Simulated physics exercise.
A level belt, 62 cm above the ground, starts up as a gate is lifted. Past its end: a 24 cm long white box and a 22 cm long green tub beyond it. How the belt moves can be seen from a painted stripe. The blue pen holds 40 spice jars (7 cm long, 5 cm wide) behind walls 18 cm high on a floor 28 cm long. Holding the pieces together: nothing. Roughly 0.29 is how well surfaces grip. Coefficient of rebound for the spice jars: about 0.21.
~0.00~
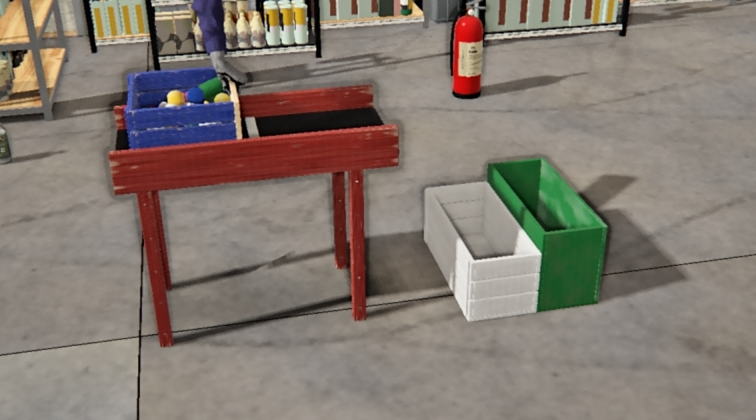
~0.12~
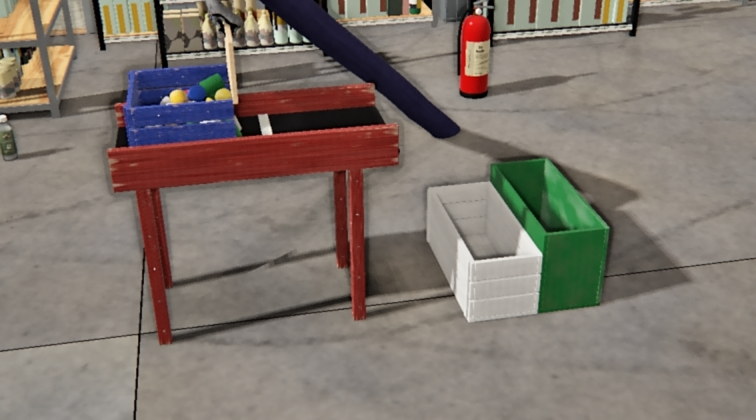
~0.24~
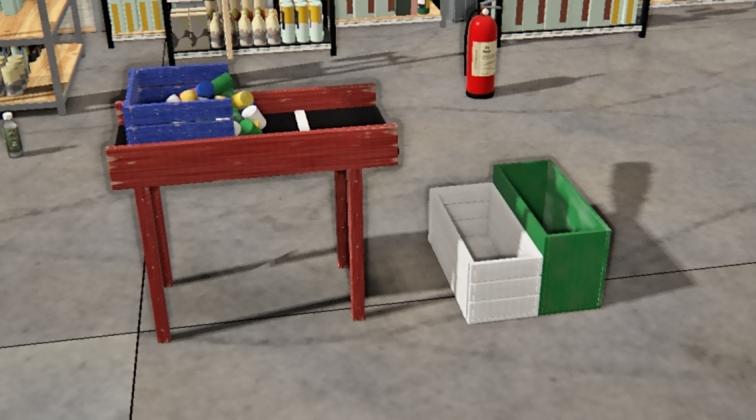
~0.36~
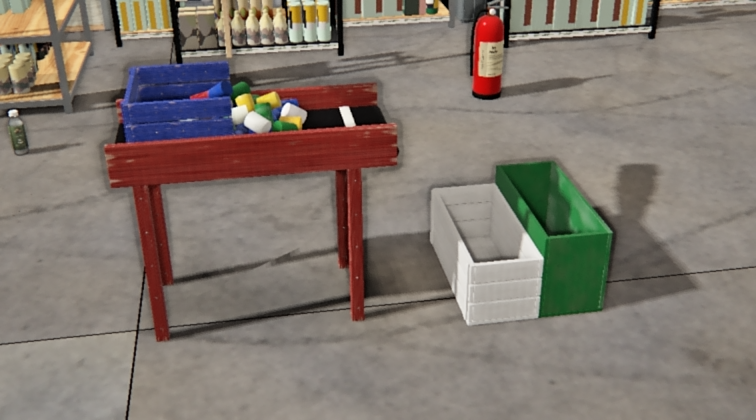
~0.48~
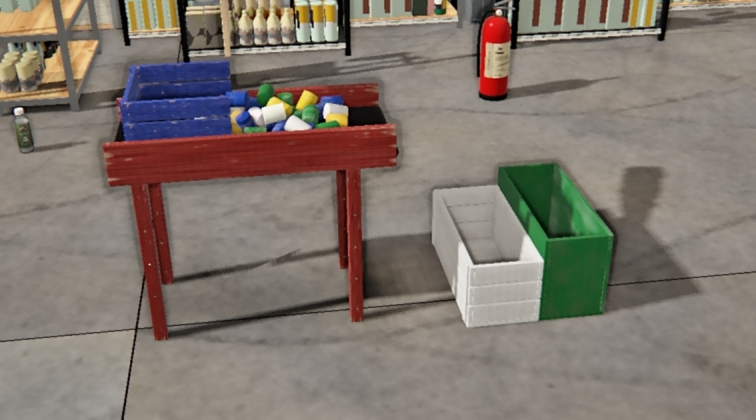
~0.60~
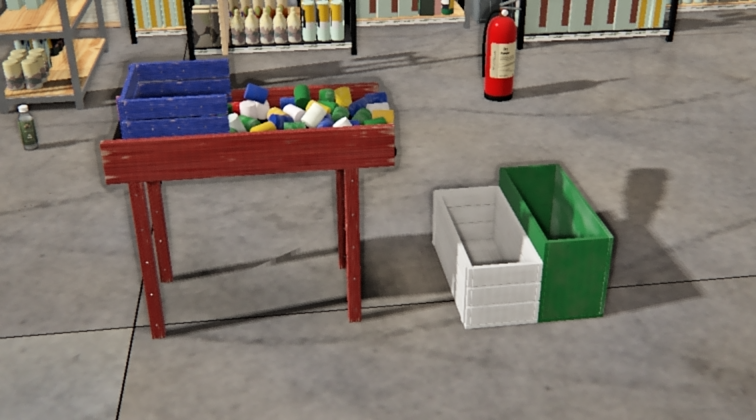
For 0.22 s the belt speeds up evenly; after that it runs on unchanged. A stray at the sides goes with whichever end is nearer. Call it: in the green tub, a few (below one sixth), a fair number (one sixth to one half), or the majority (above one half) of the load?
A few.
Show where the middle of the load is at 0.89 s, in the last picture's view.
I'd put the middle close to (399, 116) in the last view.
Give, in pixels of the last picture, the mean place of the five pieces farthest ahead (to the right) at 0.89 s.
I'd put them at about (483, 200).
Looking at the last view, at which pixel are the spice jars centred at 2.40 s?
Estimated centre in the last picture: (485, 265).
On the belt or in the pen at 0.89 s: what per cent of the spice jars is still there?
Roughly 40 per cent.
After 0.89 s, 1 still in the blue pen, 16 on the belt and 23 in the air.
After 1.25 s, 26 in the white box, 4 on the belt and 10 in the air.
After 1.75 s, 38 in the white box, 1 on the belt and 1 in the air.
Final count (at 2.40 s), 38 in the white box and 2 on the ground short of the white box. Asked share, 0 of 40, 0 per cent.
